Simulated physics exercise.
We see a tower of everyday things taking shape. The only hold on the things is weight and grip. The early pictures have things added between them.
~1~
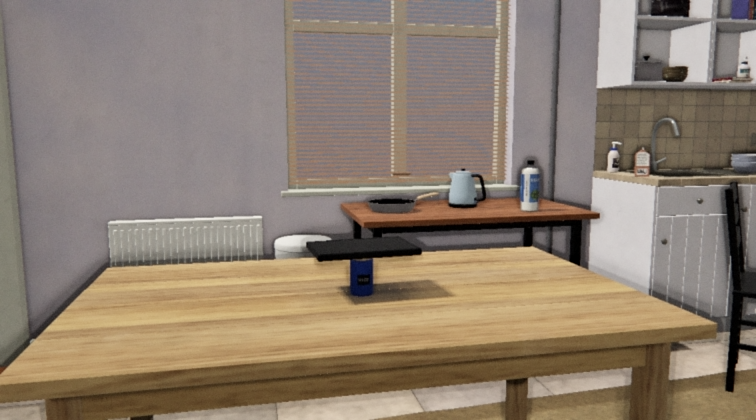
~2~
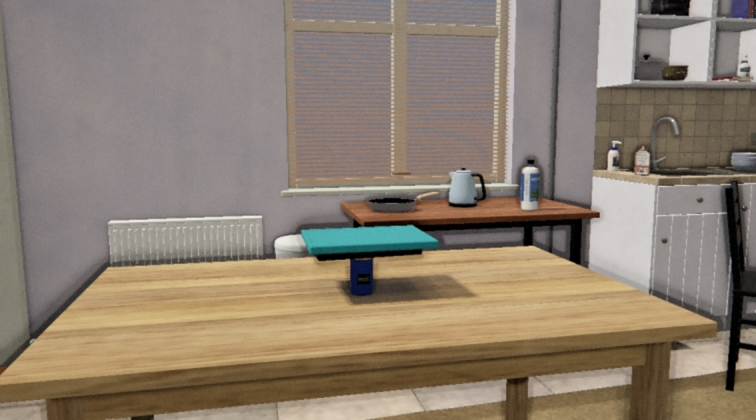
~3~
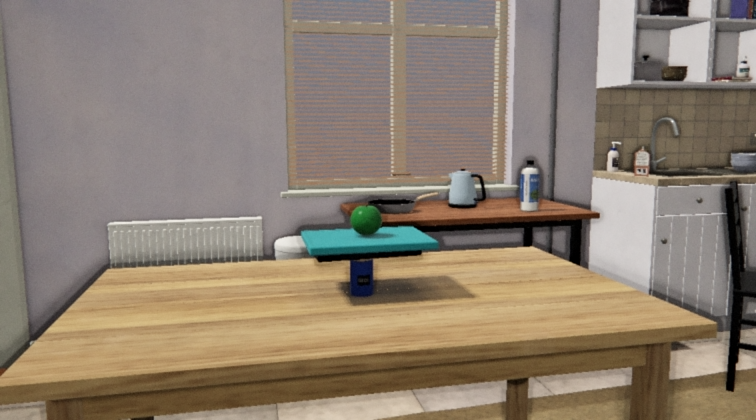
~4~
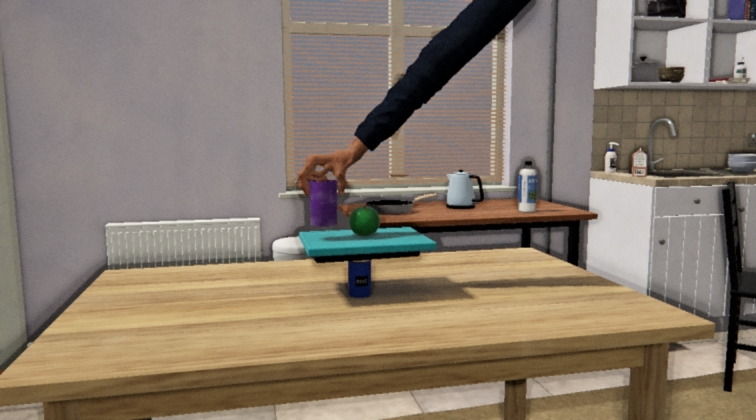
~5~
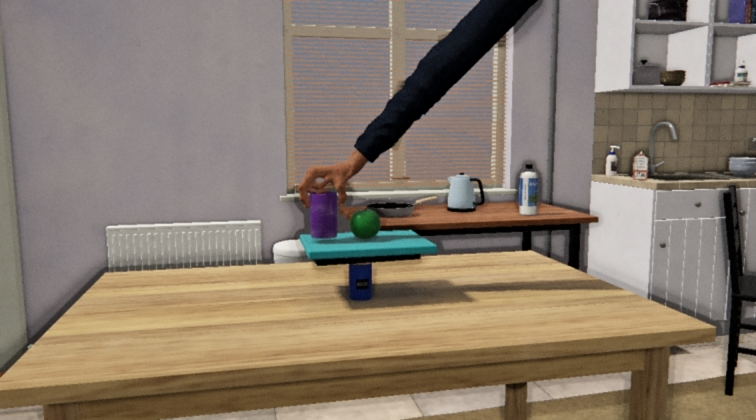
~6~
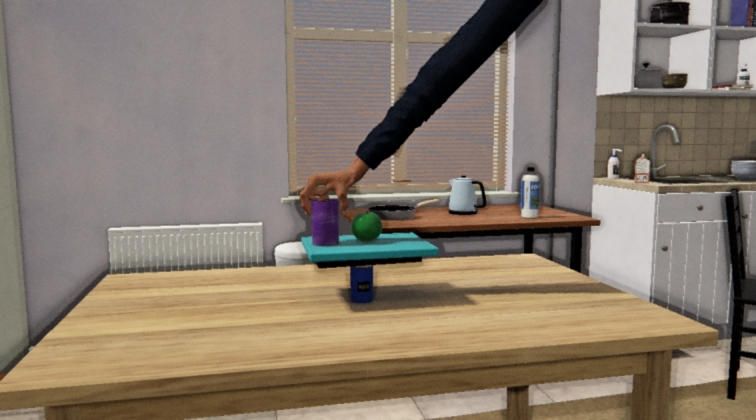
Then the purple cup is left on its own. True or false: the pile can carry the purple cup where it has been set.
True.
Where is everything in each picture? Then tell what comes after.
In the first frame, the last thing is not in view yet.
In the second frame, the last thing is not in view yet.
In the third frame, the last thing is not in view yet; green apple (366, 220).
In the fourth frame, coming down; purple cup (324, 203).
In the fifth frame, coming down; purple cup (324, 215); green apple (365, 224).
In the sixth frame, in place under the hand; purple cup (325, 222).
Then, 0.20 s later than the last frame, all is still.
Then, 0.60 s later than the last frame, purple cup resting near (325, 223).
When it is over, all 5 as before. End places, in pixels of the last picture, purple cup near (325, 223). The pile holds.
